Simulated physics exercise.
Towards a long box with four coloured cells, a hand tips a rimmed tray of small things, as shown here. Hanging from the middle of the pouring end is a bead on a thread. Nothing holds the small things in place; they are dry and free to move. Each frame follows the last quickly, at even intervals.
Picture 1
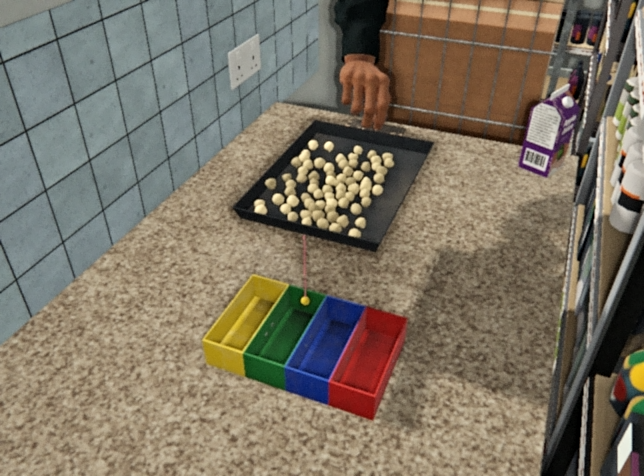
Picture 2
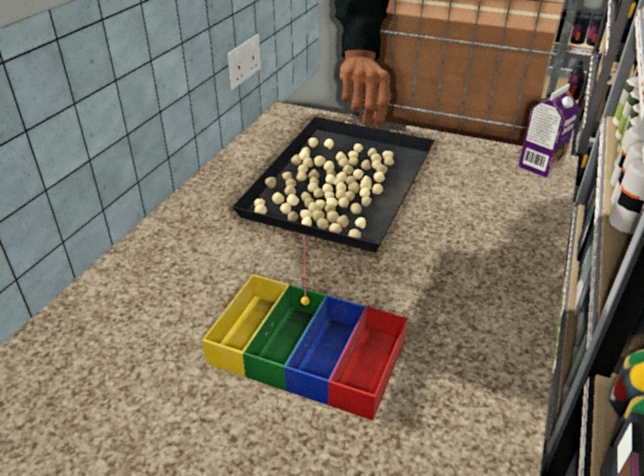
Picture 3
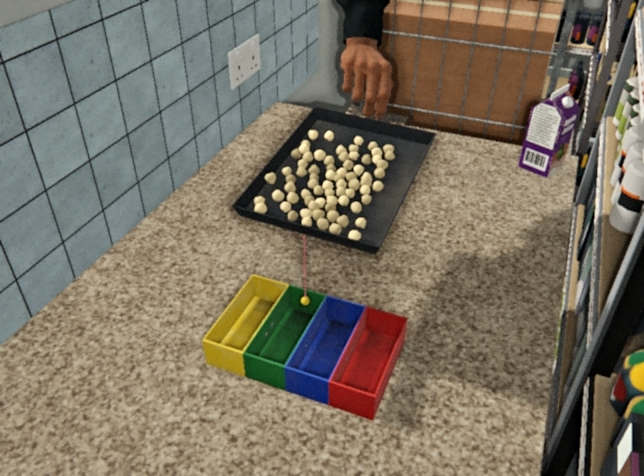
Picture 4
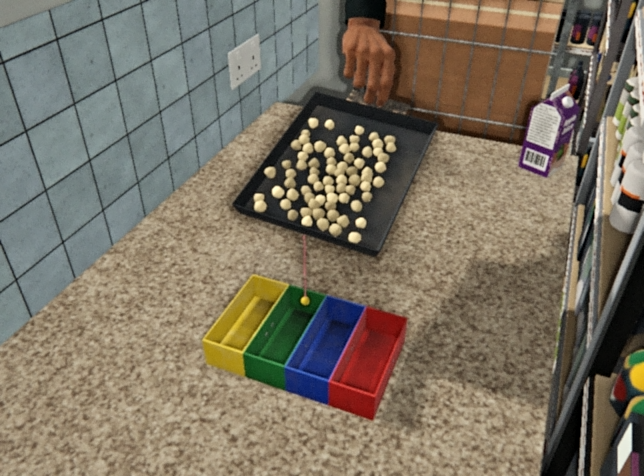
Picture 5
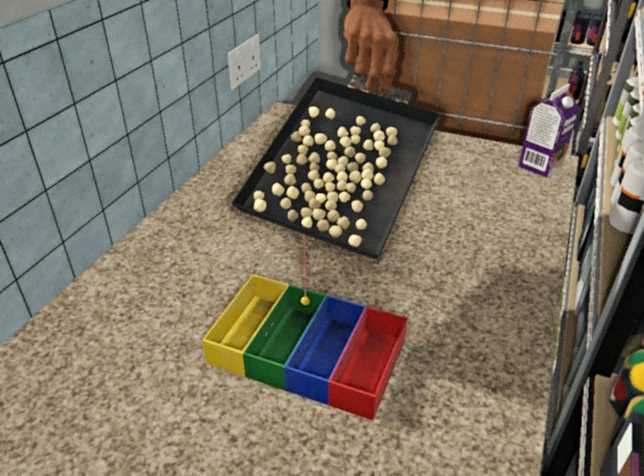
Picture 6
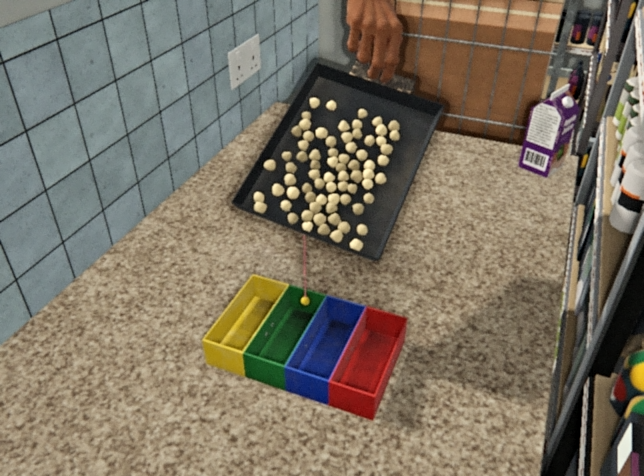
On a speckled counter beside a tiled wall, a hand raised the far end of a dark tray of round, pale nuts, tilting it toward a box with yellow, green, blue and red cells.
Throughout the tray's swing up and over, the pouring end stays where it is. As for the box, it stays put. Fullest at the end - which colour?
Red cell.
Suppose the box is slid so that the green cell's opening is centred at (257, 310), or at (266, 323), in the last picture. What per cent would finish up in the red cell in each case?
The first position comes out at 50 per cent, the other at 60 per cent.
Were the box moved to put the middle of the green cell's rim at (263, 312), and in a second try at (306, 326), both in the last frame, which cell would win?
First try: The cell in red. Second try: Blue.
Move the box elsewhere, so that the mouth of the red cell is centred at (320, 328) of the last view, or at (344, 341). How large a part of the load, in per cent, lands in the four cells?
First about 20, then 70 per cent.
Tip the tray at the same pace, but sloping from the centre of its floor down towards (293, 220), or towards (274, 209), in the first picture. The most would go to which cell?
Try 1 - that yellow cell; try 2 - the yellow one.
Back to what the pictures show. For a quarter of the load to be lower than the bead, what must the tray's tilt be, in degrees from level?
Around 85° of tilt.
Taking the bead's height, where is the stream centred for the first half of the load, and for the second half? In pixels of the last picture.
Early-half point (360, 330); late-half point (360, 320).
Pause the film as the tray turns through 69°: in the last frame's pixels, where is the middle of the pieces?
Roughly at (347, 233).
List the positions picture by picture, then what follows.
The first picture shows corners of the pouring end at (240, 206) and (376, 239), level; middle of the load at (339, 184), macadamia nuts; bead on its thread at (305, 301); yellow cell at (224, 356); green cell at (265, 369); blue cell at (307, 383); red cell at (352, 398).
The second picture shows corners of the pouring end at (239, 205) and (376, 240), level; middle of the load at (339, 183).
The third picture shows corners of the pouring end at (239, 204) and (376, 242), tipped barely, lowest at the right corner; middle of the load at (339, 179).
The fourth picture shows corners of the pouring end at (239, 202) and (376, 246), tipped a little, lowest at the right corner; middle of the load at (340, 174).
The fifth picture shows corners of the pouring end at (239, 201) and (376, 250), tipped clearly, lowest at the right corner; middle of the load at (340, 170).
The sixth picture shows corners of the pouring end at (239, 200) and (376, 253), tipped clearly, lowest at the right corner; middle of the load at (341, 168), about two thirds on the move; yellow cell at (224, 356); green cell at (265, 369); blue cell at (307, 383); red cell at (352, 398).
Soon, tray tipped steeply; nearly all on the tray; a small part falling or outside the box.
A while on, tray tipped past a quarter turn; a stray few on the tray; about half in the red cell; about a third in the blue cell; a stray few in the green cell; a small part falling or outside the box.
Towards the end, tray tipped past a quarter turn; about two thirds in the red cell; about a third in the blue cell; a stray few in the green cell.
Finally, tray tipped past a quarter turn; about two thirds in the red cell; about a third in the blue cell; a stray few in the green cell; none in the yellow cell.
